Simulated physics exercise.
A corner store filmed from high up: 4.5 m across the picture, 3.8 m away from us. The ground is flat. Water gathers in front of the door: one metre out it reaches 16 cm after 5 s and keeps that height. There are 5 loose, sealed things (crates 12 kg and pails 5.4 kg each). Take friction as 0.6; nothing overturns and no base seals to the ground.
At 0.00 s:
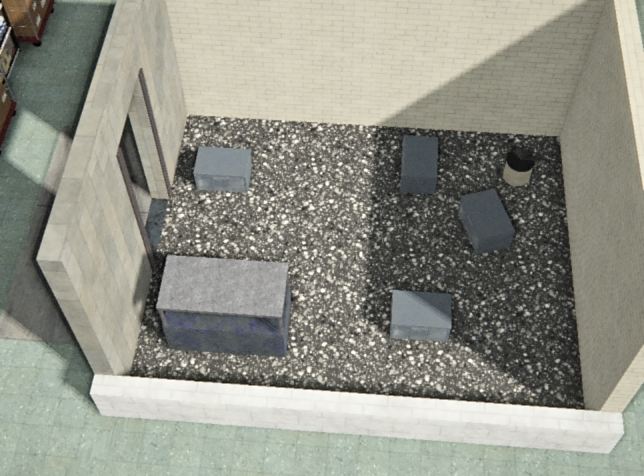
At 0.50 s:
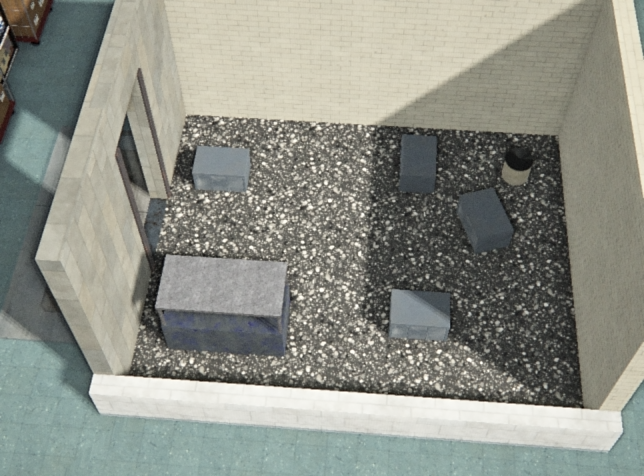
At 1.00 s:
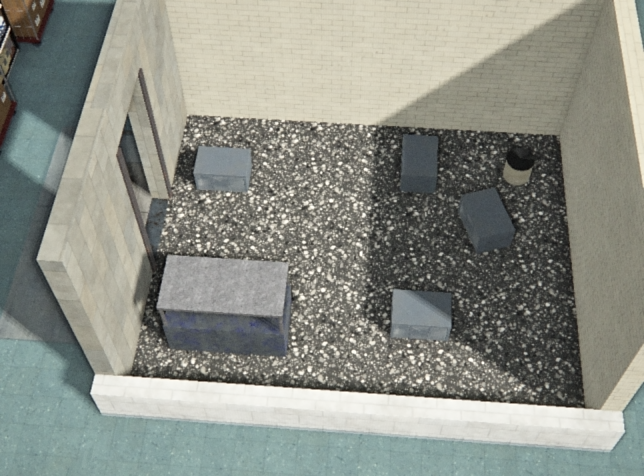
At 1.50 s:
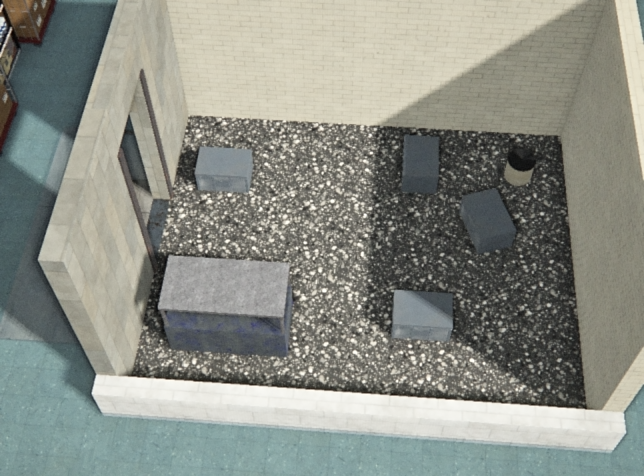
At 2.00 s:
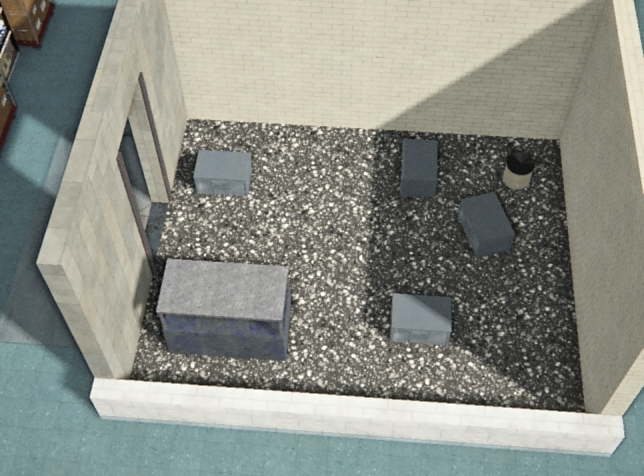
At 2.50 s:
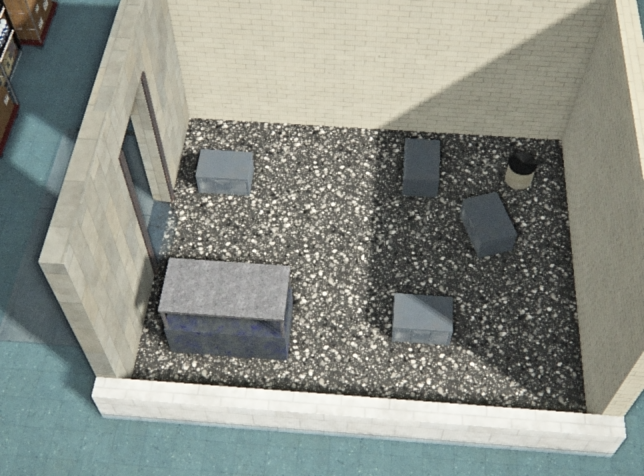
A large grey block with a speckled top and dark bluish sides sits at the lower left of a small pale-walled store seen from high above, its floor speckled black and white. Four smaller blue-grey crates stand around it, one at upper left and three to the right, near a dark-topped, pale pail by the right wall. Everything inside stays put, while the view jitters very slightly.
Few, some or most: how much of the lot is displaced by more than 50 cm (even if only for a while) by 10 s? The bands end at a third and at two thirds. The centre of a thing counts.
It is under a third.
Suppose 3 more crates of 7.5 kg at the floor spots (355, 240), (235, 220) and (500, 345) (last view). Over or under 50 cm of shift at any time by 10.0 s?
In turn: Past it, over, under.
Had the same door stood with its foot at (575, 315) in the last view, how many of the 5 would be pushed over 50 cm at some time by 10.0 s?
Then 0.
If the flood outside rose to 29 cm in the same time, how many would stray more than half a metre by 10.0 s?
Then 3.
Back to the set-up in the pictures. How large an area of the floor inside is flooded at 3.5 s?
About 1.0 m2.
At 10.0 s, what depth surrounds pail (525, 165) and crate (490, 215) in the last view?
About 3 and 4 cm.
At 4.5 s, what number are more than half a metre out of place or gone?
I count 0.
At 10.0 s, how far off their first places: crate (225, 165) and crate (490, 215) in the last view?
In turn: 0 cm, 0 cm.
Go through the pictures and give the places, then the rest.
A crate at (422, 309), on the bottom; a crate at (420, 156) rests on the ground; 0.0 m2 under water; 0 of 5 have shifted, in the first picture.
A crate at (420, 308), on the bottom; a crate at (419, 155) rests on the ground; water covers 0.0 m2; 0 of 5 have shifted, in the second picture.
A crate at (422, 308) rests on the ground; a crate at (420, 155) rests on the ground; water covers 0.0 m2; 0 of 5 have shifted, in the third picture.
A crate at (423, 308) rests on the ground; a crate at (421, 156), on the bottom; 0.0 m2 under water; 0 of 5 have shifted, in the fourth picture.
A crate at (422, 312) rests on the ground; a crate at (420, 159), on the bottom; 0.0 m2 under water; 0 of 5 have shifted, in the fifth picture.
A crate at (423, 312), on the bottom; a crate at (422, 159) rests on the ground; water covers 0.0 m2; 0 of 5 have shifted, in the sixth picture.
After 3.5 s 0 of 5 are over 50 cm from their spots; 0 afloat.
After 4.5 s 0 of 5 are over 50 cm from their spots; 0 afloat.
After 7.0 s 0 of 5 are over 50 cm from their spots; 0 afloat.
After 10.0 s 0 of 5 are over 50 cm from their spots, and 0 have been at some point; 0 afloat.
